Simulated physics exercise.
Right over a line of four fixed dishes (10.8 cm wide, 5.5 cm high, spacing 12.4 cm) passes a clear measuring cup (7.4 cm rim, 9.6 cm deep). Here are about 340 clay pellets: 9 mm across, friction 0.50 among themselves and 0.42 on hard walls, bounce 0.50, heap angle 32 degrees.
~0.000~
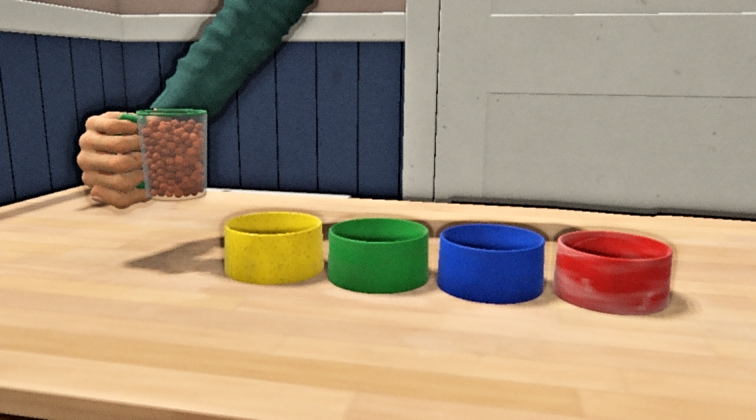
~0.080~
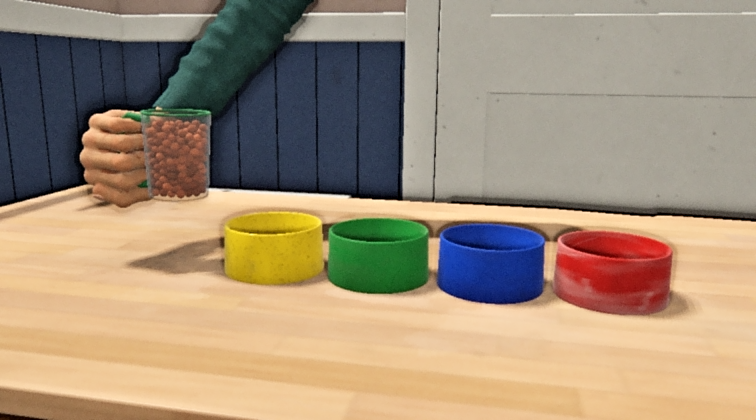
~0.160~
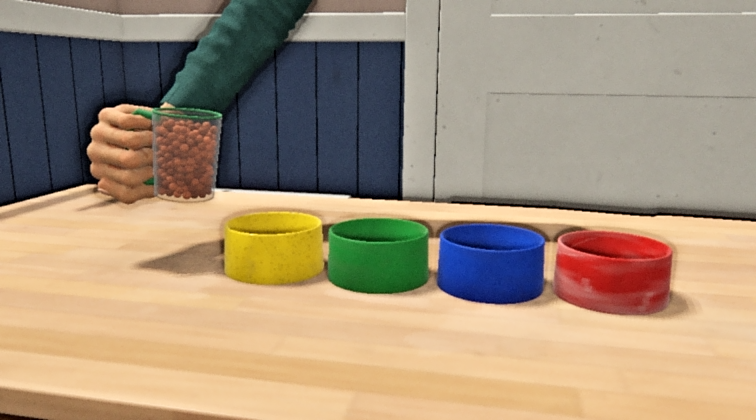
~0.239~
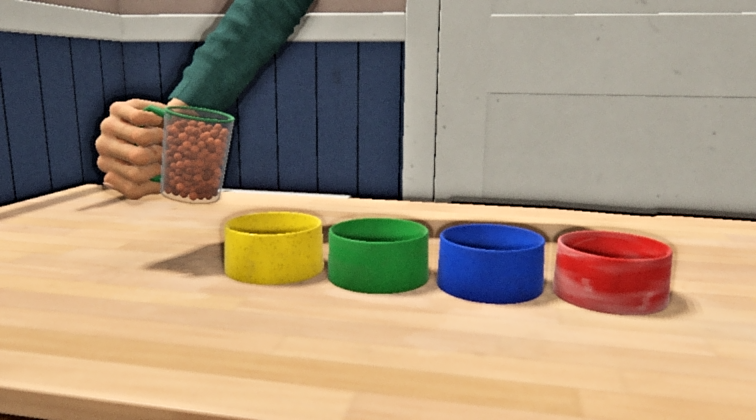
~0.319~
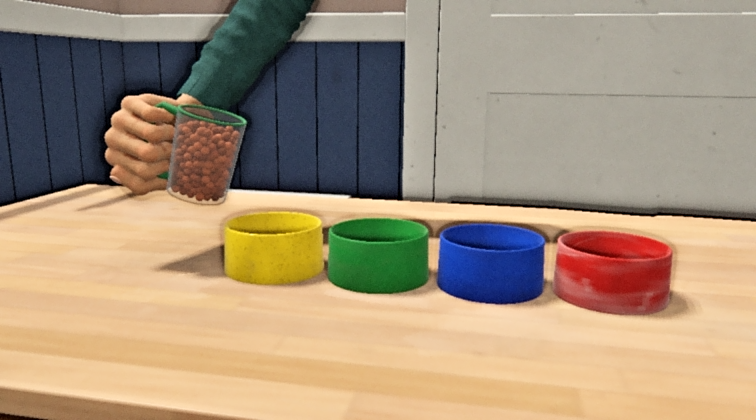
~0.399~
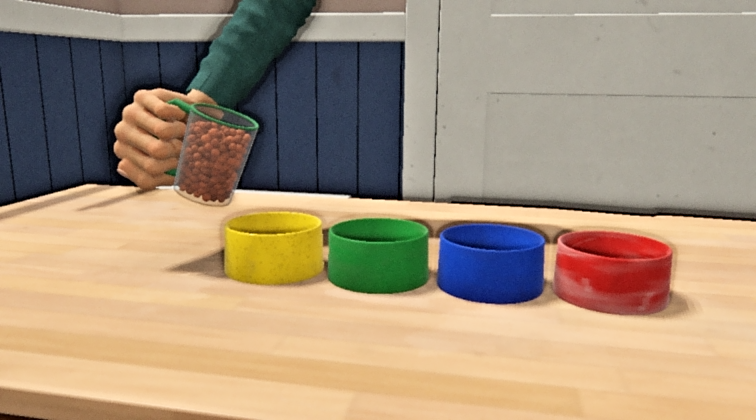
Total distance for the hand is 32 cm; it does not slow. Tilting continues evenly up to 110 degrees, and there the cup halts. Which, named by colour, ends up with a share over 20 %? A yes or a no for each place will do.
Red dish: A share of a fifth at most. Blue dish: A share larger than a fifth. Green dish: A share of a fifth at most. Yellow dish: A share of a fifth at most. Counter: A share of a fifth at most.
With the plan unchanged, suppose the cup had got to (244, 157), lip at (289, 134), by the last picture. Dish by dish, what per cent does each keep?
It'd finish with red at 0, blue at 100, green at 0 and yellow at 0.
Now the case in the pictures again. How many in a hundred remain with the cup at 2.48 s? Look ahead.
Roughly 10 per cent.
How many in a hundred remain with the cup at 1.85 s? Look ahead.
Load share: Near 80 percent.
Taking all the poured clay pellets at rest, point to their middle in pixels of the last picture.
Look around (496, 268) in the last picture.
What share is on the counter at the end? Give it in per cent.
Some 5 in a hundred.
After 1.27 s, tilt 71 degrees; cup holds 100 %.
After 1.85 s, tilt 106 degrees; cup holds 80 %, blue 10 %, green 5 %.
Then, at 2.48 s, tilt 110 degrees; cup holds 10 %, blue 75 %, green 5 %.
At rest (3.3 s), red 0 %, blue 90 %, green 5 %, yellow 0 %, counter 5 %.
